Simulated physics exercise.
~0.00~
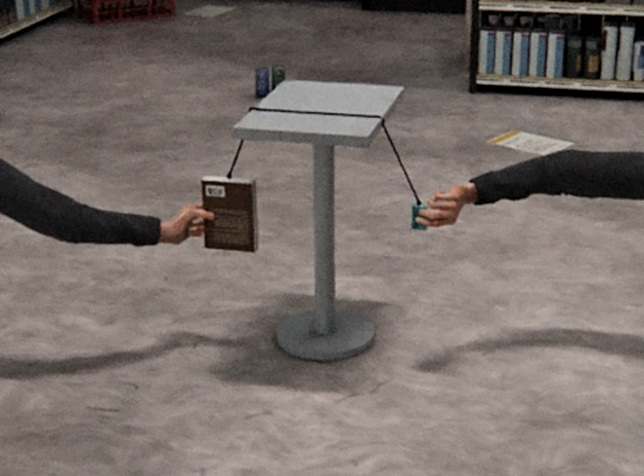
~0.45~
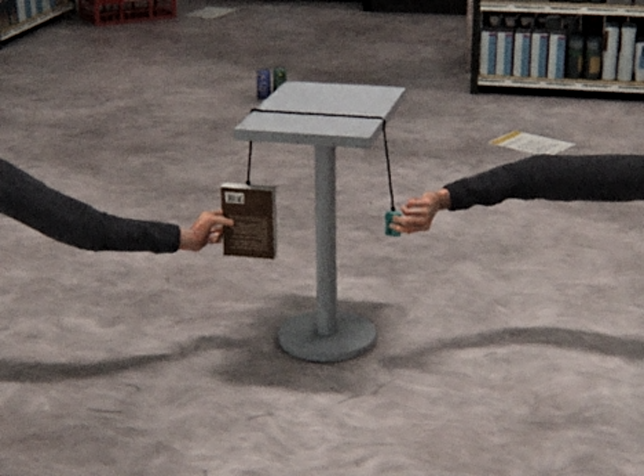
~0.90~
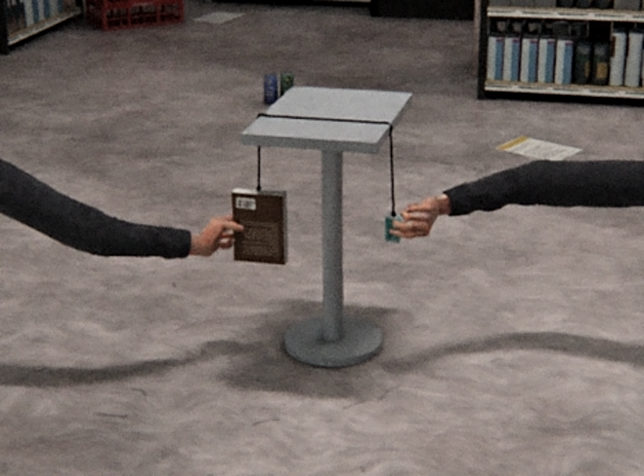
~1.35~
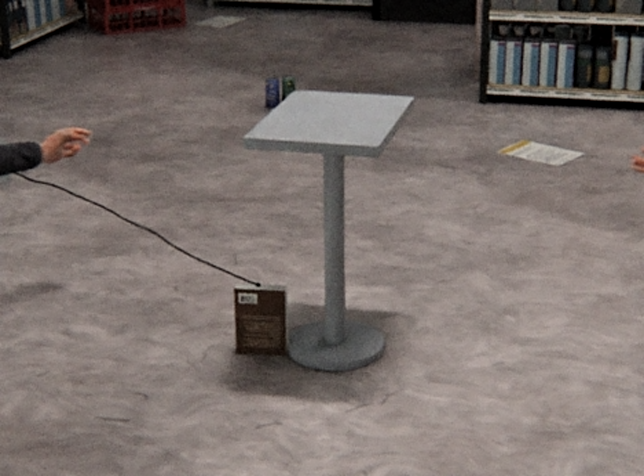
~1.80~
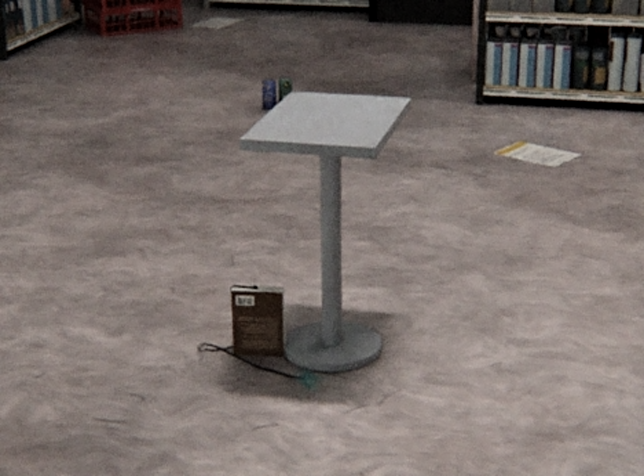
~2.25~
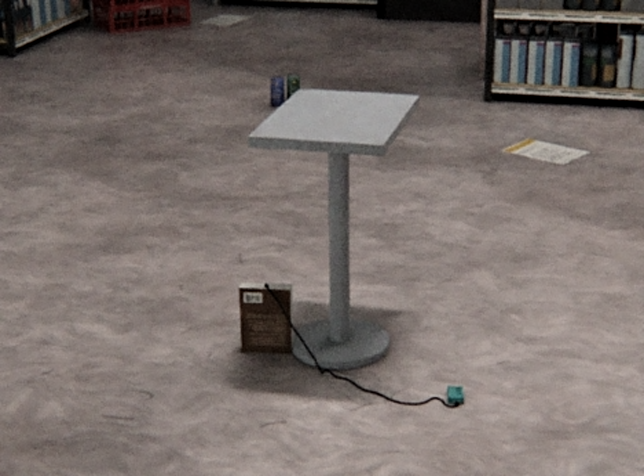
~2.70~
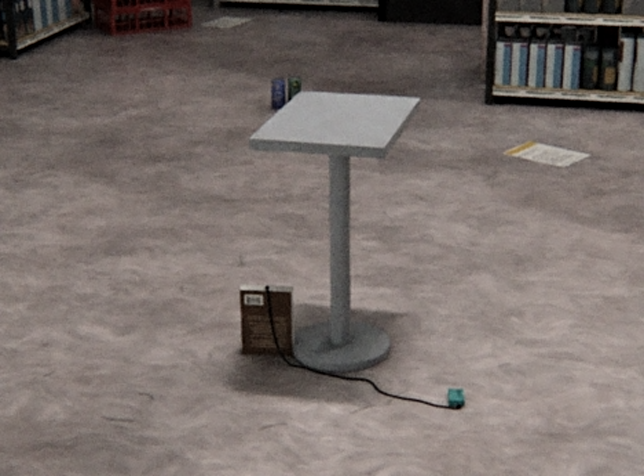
A dark book and a small teal box, tied to opposite ends of a black string draped over a grey pedestal stand, are held out by a hand on each side. The hands bring them inward until the string hangs nearly straight down, then let go and draw back. The book drops to the floor on the left and stays upright beside the base, while the string slides off the top to the left. The box comes down near the base, then moves right across the floor. Both finally rest on the floor, the string trailing between them.
